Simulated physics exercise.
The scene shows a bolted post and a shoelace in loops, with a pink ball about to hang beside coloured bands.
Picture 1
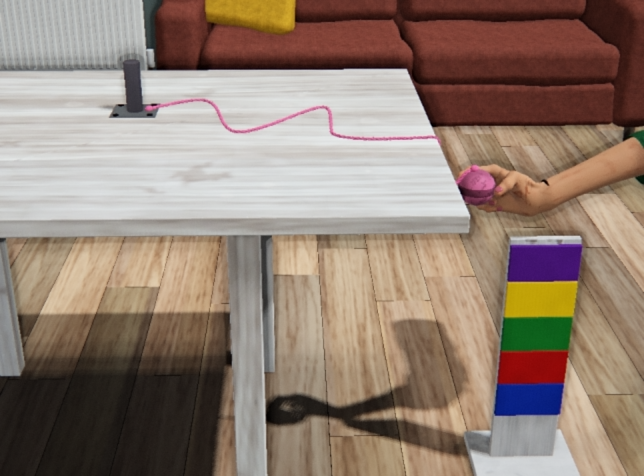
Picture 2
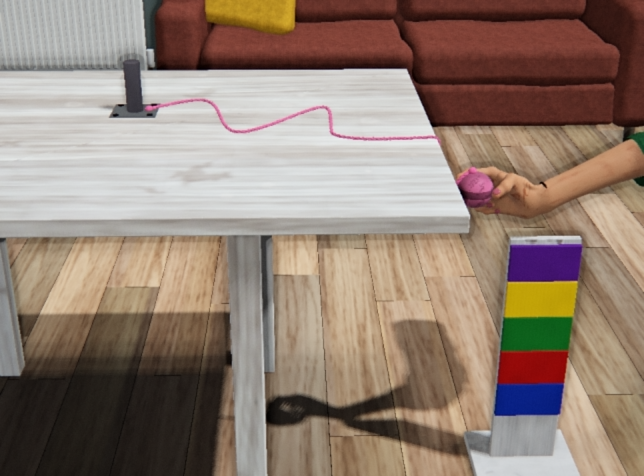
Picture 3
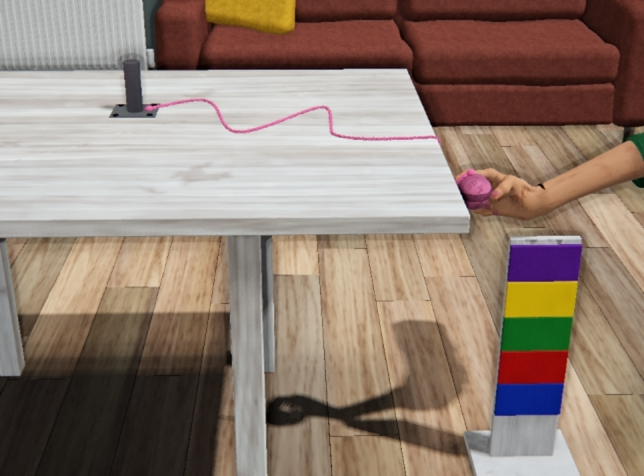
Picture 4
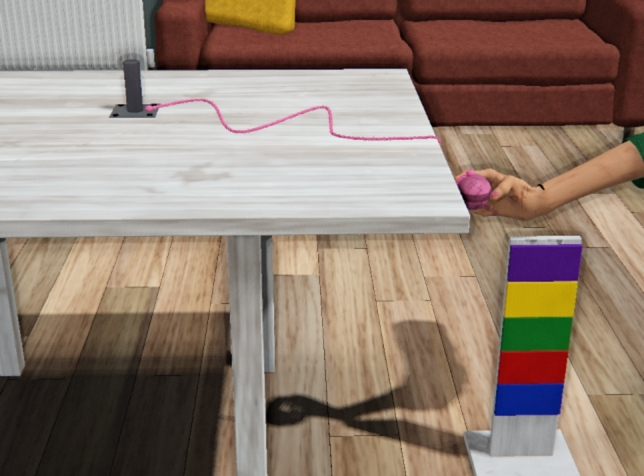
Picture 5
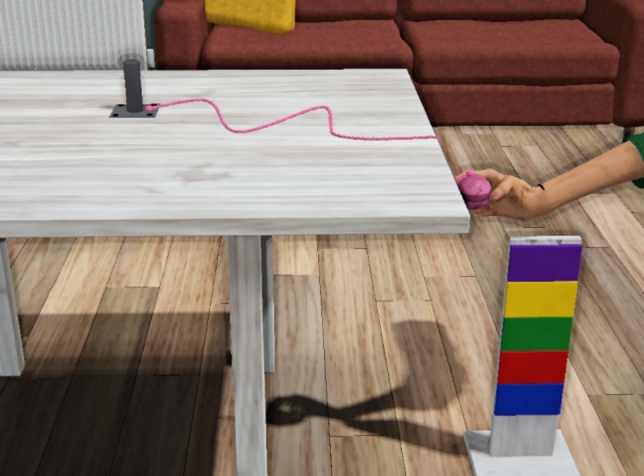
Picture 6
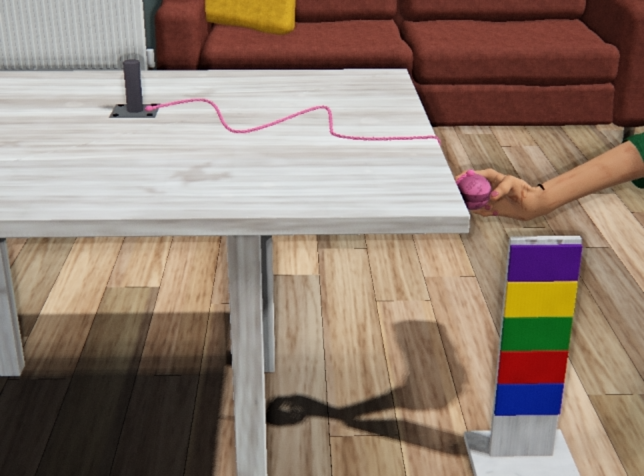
An arm reaches in from the right, its hand holding a pink ball just past the end of a whitewashed table, in a wood-floored room with a red sofa, viewed from slightly above. A wavy pink lace runs across the tabletop from a dark upright stand, and below the hand stands a post banded purple, yellow, green, red and blue. Almost nothing moves, and the camera stays still.
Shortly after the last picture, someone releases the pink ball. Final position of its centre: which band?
Band: Blue.
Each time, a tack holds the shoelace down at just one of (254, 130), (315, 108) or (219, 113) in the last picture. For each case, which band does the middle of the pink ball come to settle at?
Lab note: Try 1 green; try 2 yellow; try 3 red.
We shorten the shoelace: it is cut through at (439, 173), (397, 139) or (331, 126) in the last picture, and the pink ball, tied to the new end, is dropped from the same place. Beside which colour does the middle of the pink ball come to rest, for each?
Per try - 1: Red; 2: Yellow; 3: No band.
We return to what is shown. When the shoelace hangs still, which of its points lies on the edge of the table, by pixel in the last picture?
It lies at about (315, 108).
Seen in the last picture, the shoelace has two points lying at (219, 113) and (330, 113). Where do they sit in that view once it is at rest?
They end up around (258, 116) and around (430, 161).
Soon after, ball near (422, 370); level with red.
After that, ball near (411, 386); level with blue.
In the end, ball near (414, 389); level with blue. Its middle rests at the blue band.
